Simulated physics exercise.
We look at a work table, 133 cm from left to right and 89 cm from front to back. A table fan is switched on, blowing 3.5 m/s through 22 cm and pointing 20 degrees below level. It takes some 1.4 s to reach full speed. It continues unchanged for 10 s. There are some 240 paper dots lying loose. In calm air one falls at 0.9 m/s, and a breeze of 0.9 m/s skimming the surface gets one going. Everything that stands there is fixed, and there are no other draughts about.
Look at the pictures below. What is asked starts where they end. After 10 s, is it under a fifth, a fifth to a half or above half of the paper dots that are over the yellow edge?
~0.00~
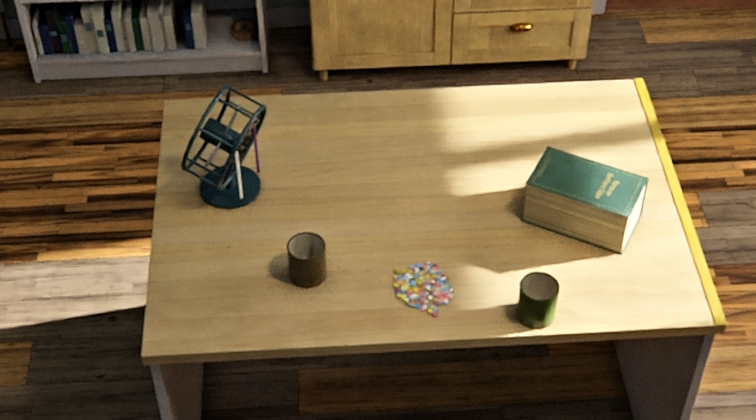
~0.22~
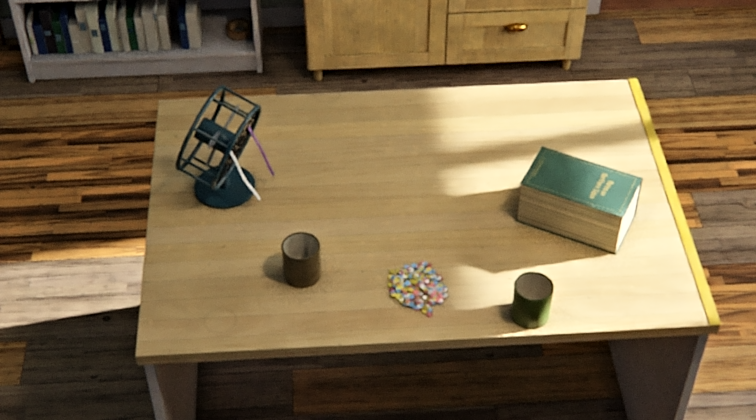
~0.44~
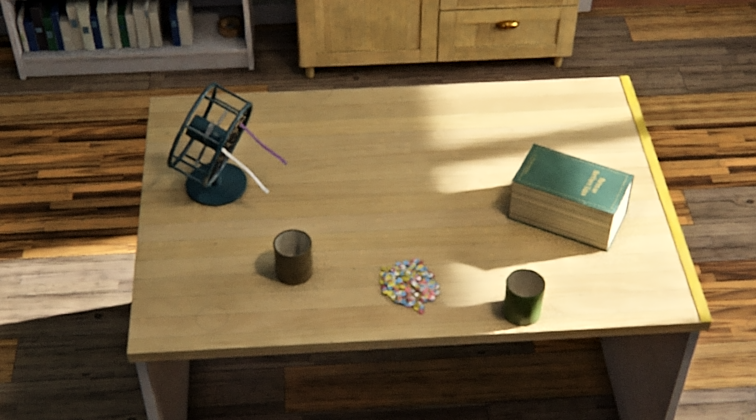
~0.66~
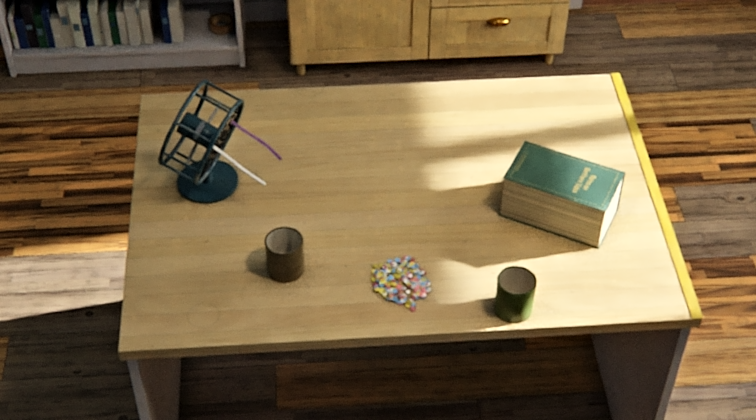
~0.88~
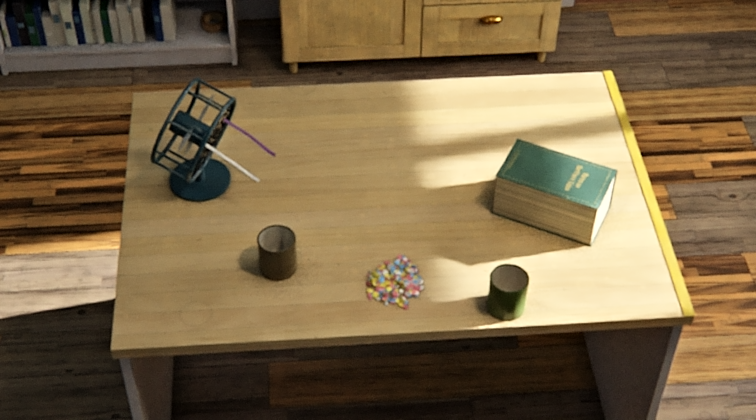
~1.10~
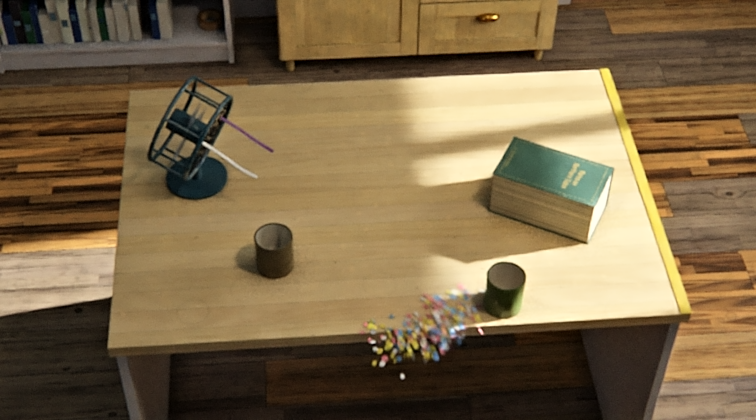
I reckon the share over that edge will not reach one fifth.
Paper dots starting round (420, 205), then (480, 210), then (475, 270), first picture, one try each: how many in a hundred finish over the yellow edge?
Roughly 100 %, then 100 %, then 30 %.
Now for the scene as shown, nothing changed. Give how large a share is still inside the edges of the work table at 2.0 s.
About 3 per cent remain.
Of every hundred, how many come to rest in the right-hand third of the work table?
I'd estimate around 0 per cent.
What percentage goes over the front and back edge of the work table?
I'd guess close to 100 percent front and near 0 percent back.
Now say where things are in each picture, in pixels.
In the first picture, the middle of the paper dots is near (424, 288), none has stirred yet and the mouth of the table fan is at (224, 138).
In the second picture, the middle of the paper dots is near (418, 288), none has stirred yet and the yellow edge is centred on (675, 190).
In the third picture, the middle of the paper dots is near (410, 285), none has stirred yet, the top of a mug is at (526, 283) and the top of a mug is at (293, 243).
In the fourth picture, the middle of the paper dots is near (401, 282) and none has stirred yet.
In the fifth picture, the middle of the paper dots is near (395, 283), the farthest in sight from the table fan is at (405, 307) and about 15 % have left their places.
In the sixth picture, the middle of the paper dots is near (431, 328), the farthest in sight from the table fan is at (481, 330) and all have left their places.
After 2.0 s, 0 % are over the yellow edge; 98 % have settled or left.
After 3.2 s, 0 % are over the yellow edge; 98 % have settled or left.
After 5.5 s, 0 % are over the yellow edge; 98 % have settled or left.
After 10.0 s, at the end, 0 % are over the yellow edge.
